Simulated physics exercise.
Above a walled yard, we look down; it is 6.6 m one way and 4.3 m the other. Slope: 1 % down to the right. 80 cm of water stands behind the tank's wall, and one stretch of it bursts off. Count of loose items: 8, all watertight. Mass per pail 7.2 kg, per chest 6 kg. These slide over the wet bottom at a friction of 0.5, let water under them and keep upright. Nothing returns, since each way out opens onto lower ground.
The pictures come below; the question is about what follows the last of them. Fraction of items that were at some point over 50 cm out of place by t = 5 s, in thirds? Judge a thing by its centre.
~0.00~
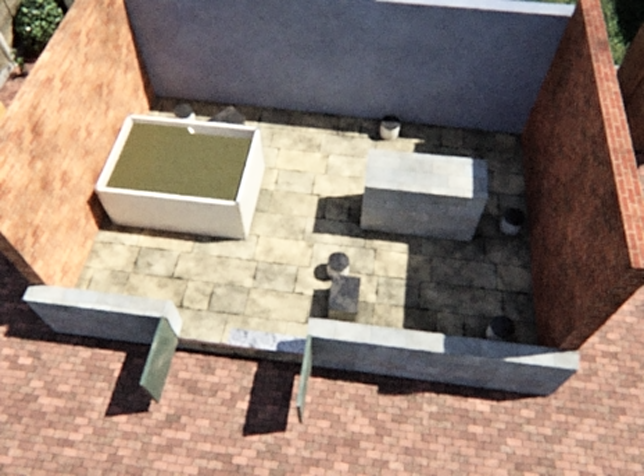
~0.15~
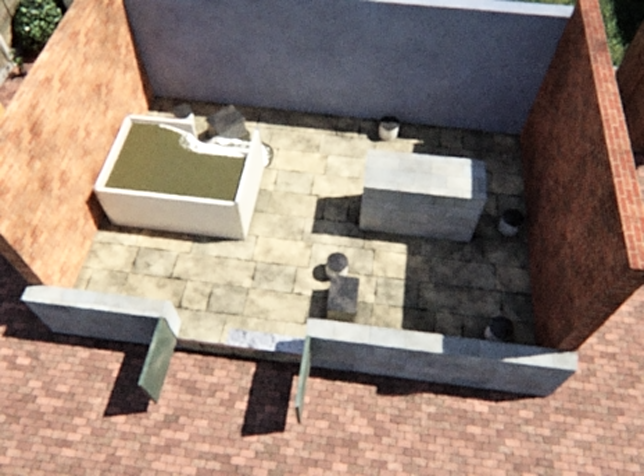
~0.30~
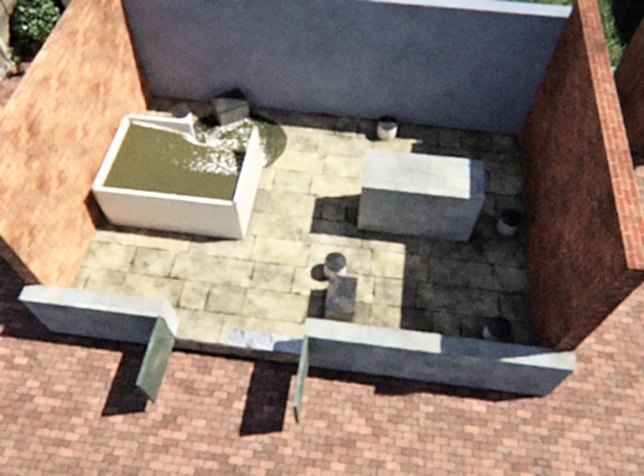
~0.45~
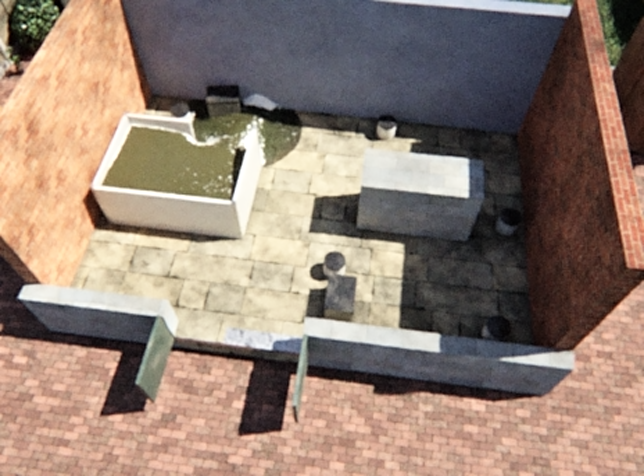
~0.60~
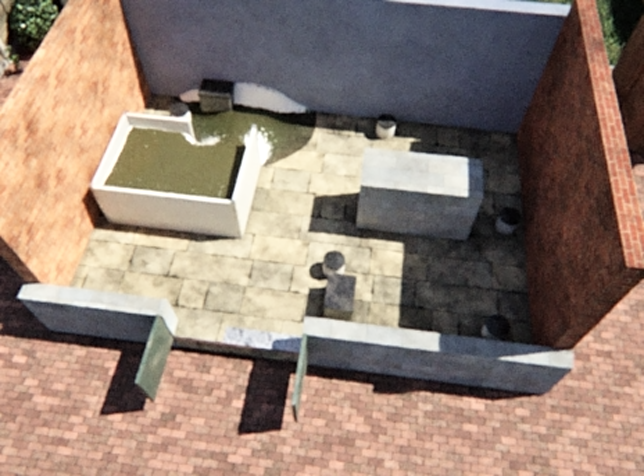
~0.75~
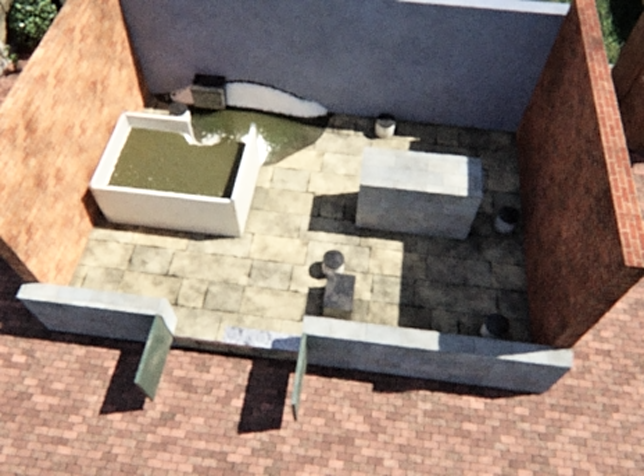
My guess is it is going to land at two thirds or higher.
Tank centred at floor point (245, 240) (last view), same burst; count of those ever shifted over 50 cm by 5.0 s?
That gives 5 of them.
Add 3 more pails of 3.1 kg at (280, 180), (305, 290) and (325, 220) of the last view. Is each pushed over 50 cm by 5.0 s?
In turn: Less, short of it, less.
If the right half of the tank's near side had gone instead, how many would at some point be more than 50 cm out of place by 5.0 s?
The answer then is 1.
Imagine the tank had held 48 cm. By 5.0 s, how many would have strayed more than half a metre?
The answer would then be 5.
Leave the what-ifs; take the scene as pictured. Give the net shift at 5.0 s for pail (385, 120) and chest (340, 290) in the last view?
The first ends 350 centimetres from its start and the second 0 centimetres.
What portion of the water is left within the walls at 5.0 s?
Around 100 % of the water.
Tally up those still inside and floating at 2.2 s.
By my count, 2.
After 1.1 s 1 of 8 are over 50 cm from their spots; 1 afloat.
After 2.2 s 3 of 8 are over 50 cm from their spots; 2 afloat.
After 3.5 s 4 of 8 are over 50 cm from their spots; 3 afloat.
After 5.0 s 5 of 8 are over 50 cm from their spots, and 6 have been at some point; 3 afloat.
